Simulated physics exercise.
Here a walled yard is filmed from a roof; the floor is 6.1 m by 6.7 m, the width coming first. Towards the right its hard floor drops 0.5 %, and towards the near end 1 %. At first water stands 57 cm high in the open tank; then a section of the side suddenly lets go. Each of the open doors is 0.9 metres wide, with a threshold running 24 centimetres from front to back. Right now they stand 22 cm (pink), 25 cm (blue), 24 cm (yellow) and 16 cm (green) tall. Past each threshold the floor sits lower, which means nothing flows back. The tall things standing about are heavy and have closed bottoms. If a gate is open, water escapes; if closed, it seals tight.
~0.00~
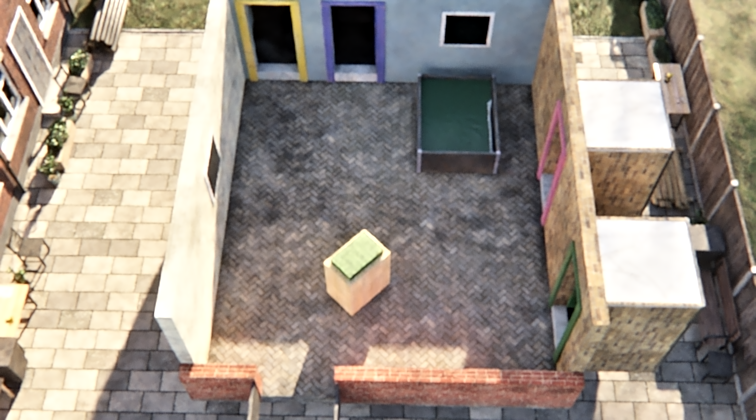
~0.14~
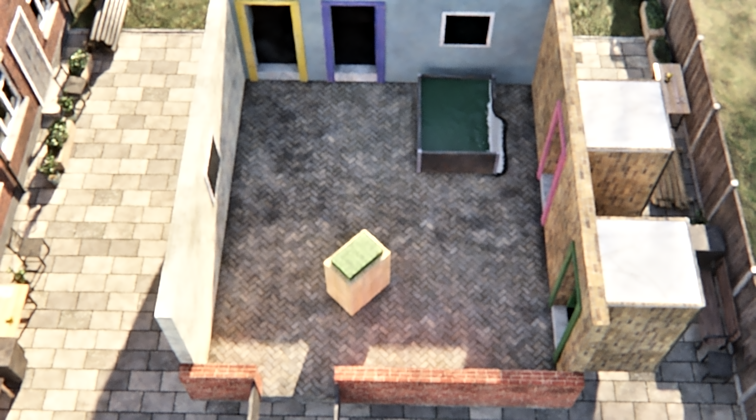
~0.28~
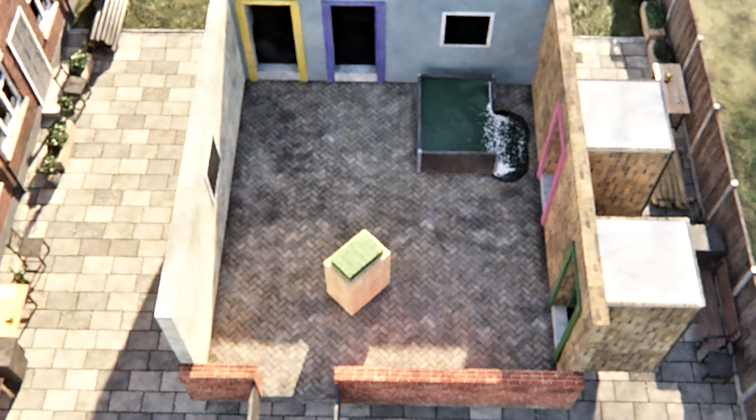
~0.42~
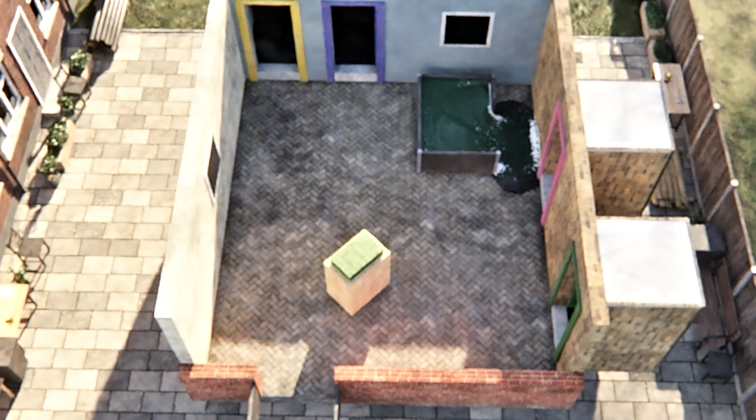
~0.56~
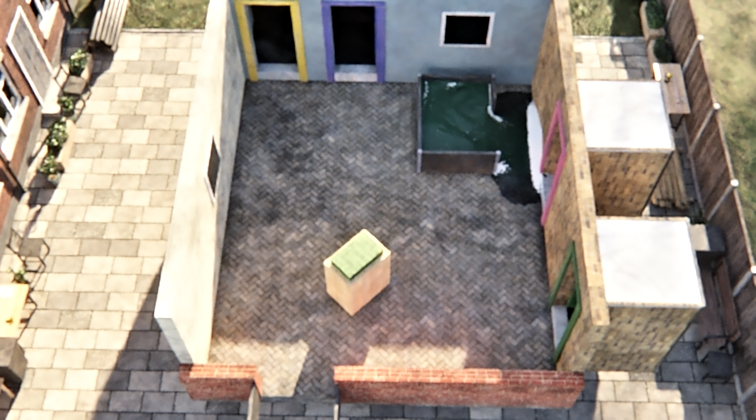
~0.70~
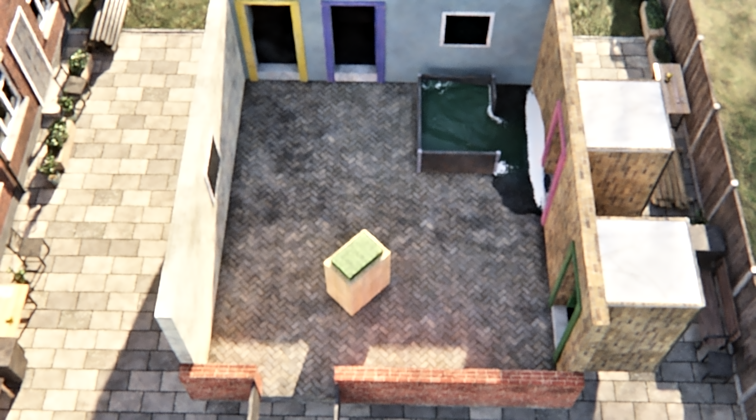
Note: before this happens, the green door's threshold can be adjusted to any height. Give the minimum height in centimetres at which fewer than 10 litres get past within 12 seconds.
7 cm.
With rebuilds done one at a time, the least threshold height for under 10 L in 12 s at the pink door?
About 20 cm at pink.
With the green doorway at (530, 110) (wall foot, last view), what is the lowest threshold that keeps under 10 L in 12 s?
About 25 cm.
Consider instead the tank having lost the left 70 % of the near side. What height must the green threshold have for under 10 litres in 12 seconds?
Then the minimum is about 10.5 cm.
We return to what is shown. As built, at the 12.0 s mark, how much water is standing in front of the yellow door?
You'd measure close to 0.5 cm there.
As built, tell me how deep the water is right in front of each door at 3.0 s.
In cm: Pink 14, blue 5, yellow 1, green 4.
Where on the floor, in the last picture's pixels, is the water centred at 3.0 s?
Centre of mass: About (476, 174) px.
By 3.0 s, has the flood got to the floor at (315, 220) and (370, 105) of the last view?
First untouched, then soaked.
After 1.4 s water covers 10 % of the floor, deepest (42 cm) near (531, 155); it has not reached the green door.
After 3.0 s water covers 35 % of the floor, deepest (24 cm) near (526, 99); 4 cm at the green door, 0 litres in over its 16 cm threshold.
After 12.0 s water covers 75 % of the floor, deepest (8 cm) near (529, 388); 7 cm at the green door, 0 litres in over its 16 cm threshold.
At the green door as built, the water arrived by 1.8 s and peaked near 8 cm at 10.6 s.
With a threshold of 5.5 cm, 21 litres would have come in within the 12 s; with 7.5 cm, 6 litres. So under 10 litres takes about 7 cm.
